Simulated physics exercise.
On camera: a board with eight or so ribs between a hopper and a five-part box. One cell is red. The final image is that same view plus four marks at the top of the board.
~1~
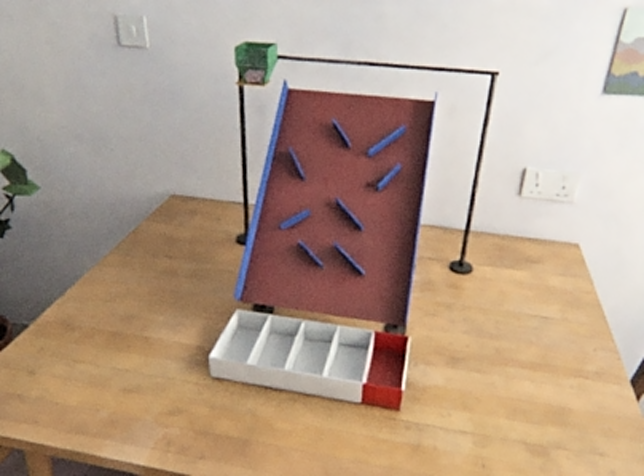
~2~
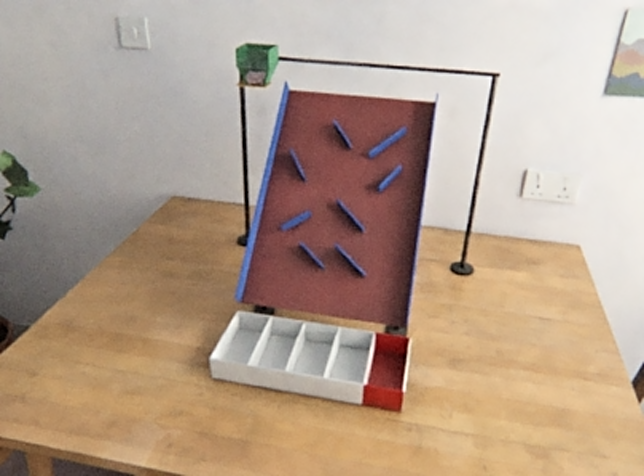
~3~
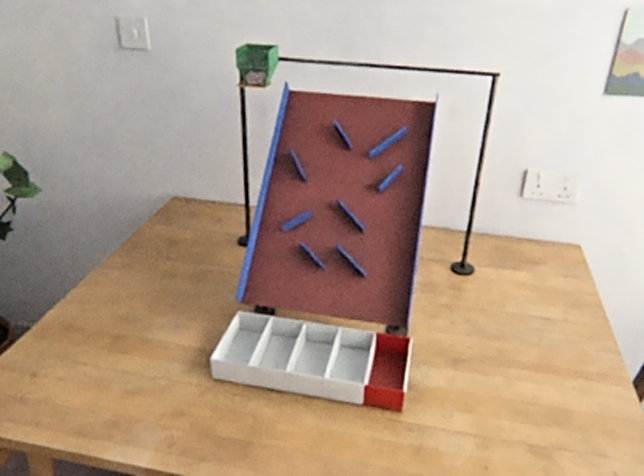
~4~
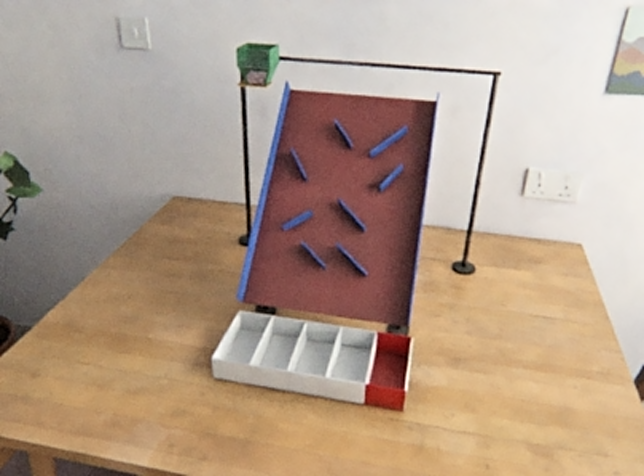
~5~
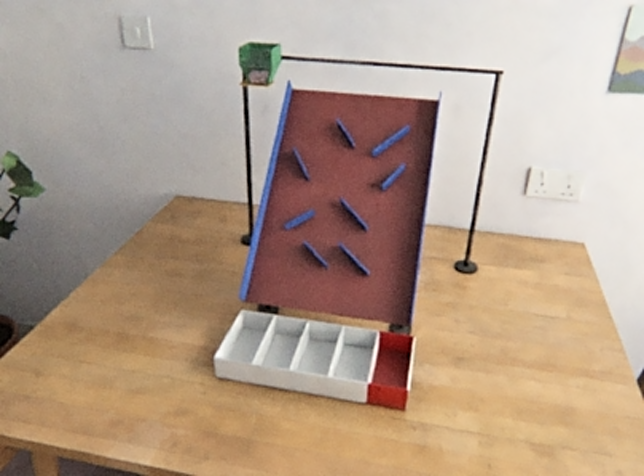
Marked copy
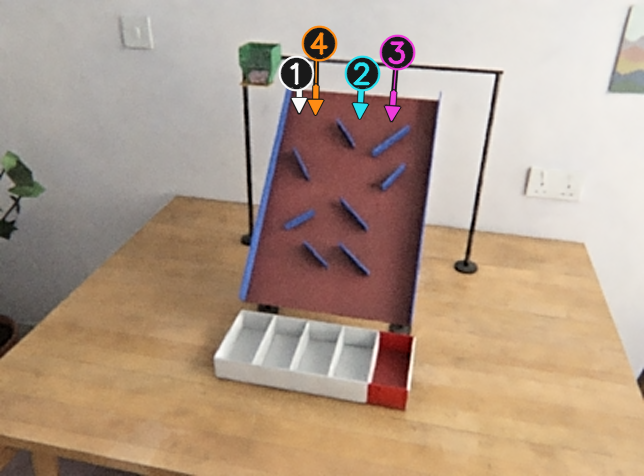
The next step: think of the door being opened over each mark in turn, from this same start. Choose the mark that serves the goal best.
It is 2.
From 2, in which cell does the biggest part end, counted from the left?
The fifth from the left.
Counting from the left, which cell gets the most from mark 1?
It is the first one.
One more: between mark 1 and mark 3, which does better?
That would be 3.
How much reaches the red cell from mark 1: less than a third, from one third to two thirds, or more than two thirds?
It is less than a third.
On the marked copy, mark 1 meets the board at (299, 107); mark 2 meets the board at (359, 113); mark 3 meets the board at (391, 115); mark 4 meets the board at (315, 109).
Choosing 1, about a tenth in the red cell, roughly two thirds in other cells, roughly a quarter outside the box.
Choosing 2, roughly two thirds in the red cell, about a tenth in other cells, roughly a quarter outside the box.
Choosing 3, roughly a quarter in the red cell, roughly half in other cells, roughly a quarter outside the box.
Choosing 4, roughly a quarter in the red cell, roughly half in other cells, roughly a quarter outside the box.
